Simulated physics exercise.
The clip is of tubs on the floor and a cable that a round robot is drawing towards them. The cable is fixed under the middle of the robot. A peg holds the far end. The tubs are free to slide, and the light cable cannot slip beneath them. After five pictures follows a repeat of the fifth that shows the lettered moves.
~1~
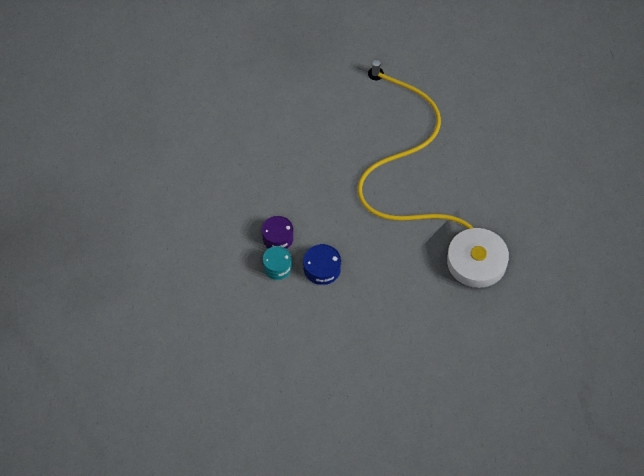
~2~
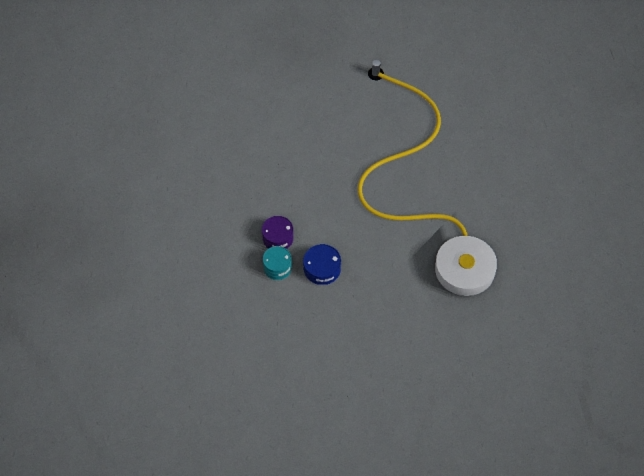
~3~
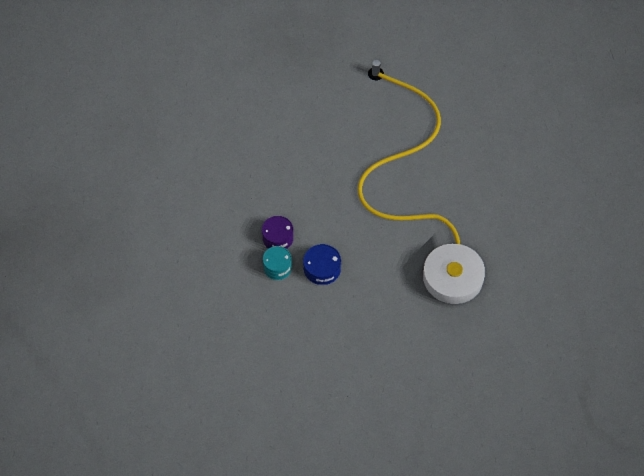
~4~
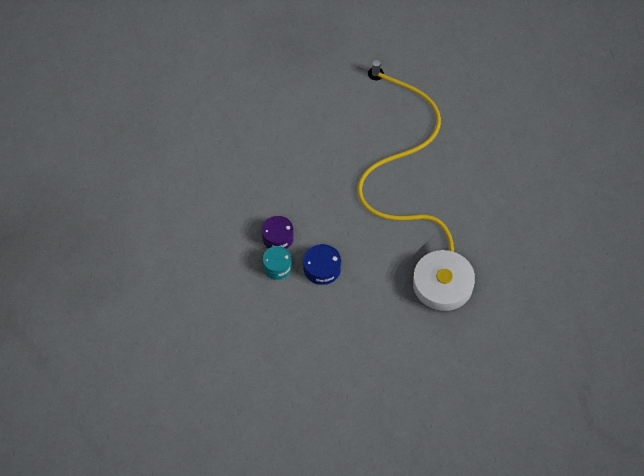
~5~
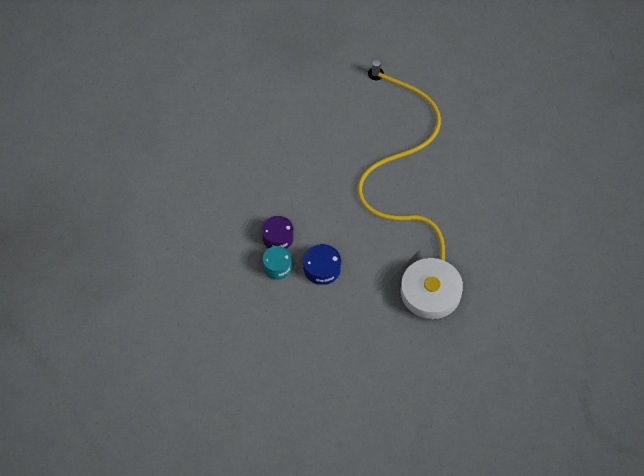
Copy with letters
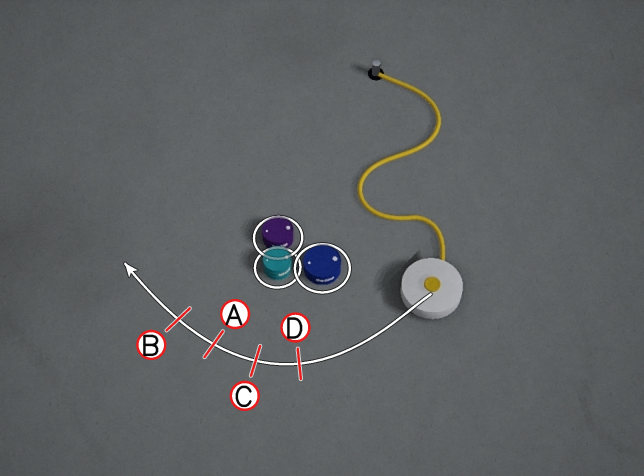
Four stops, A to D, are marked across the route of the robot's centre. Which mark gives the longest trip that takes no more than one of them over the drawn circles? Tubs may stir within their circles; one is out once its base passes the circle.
Mark B.
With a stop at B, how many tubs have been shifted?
One.
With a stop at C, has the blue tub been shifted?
By then, no.
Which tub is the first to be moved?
The blue one.
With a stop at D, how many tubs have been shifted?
The count is none.
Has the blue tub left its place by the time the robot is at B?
By then, yes.
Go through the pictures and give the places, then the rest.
In the first picture, peg (376, 69); turquoise tub (277, 263); purple tub (278, 234).
In the second picture, robot (466, 267); blue tub (322, 265).
In the third picture, robot (454, 274); turquoise tub (277, 263).
In the fourth picture, robot (444, 281); blue tub (322, 265).
In the fifth picture, robot (432, 289); turquoise tub (277, 263); purple tub (278, 234); blue tub (322, 265).
On the marked copy, A at (214, 344); B at (178, 319); C at (256, 361); D at (299, 364); the route from (431, 294) via (261, 362) to (125, 264).
Taking B. A third of the way, robot (351, 344).
Two thirds of the way, robot (250, 355).
When it is over, robot (177, 314); blue tub (308, 256); one over the rings.
As for the rest, A is within the limit but short; C is within the limit but short; D is within the limit but short.
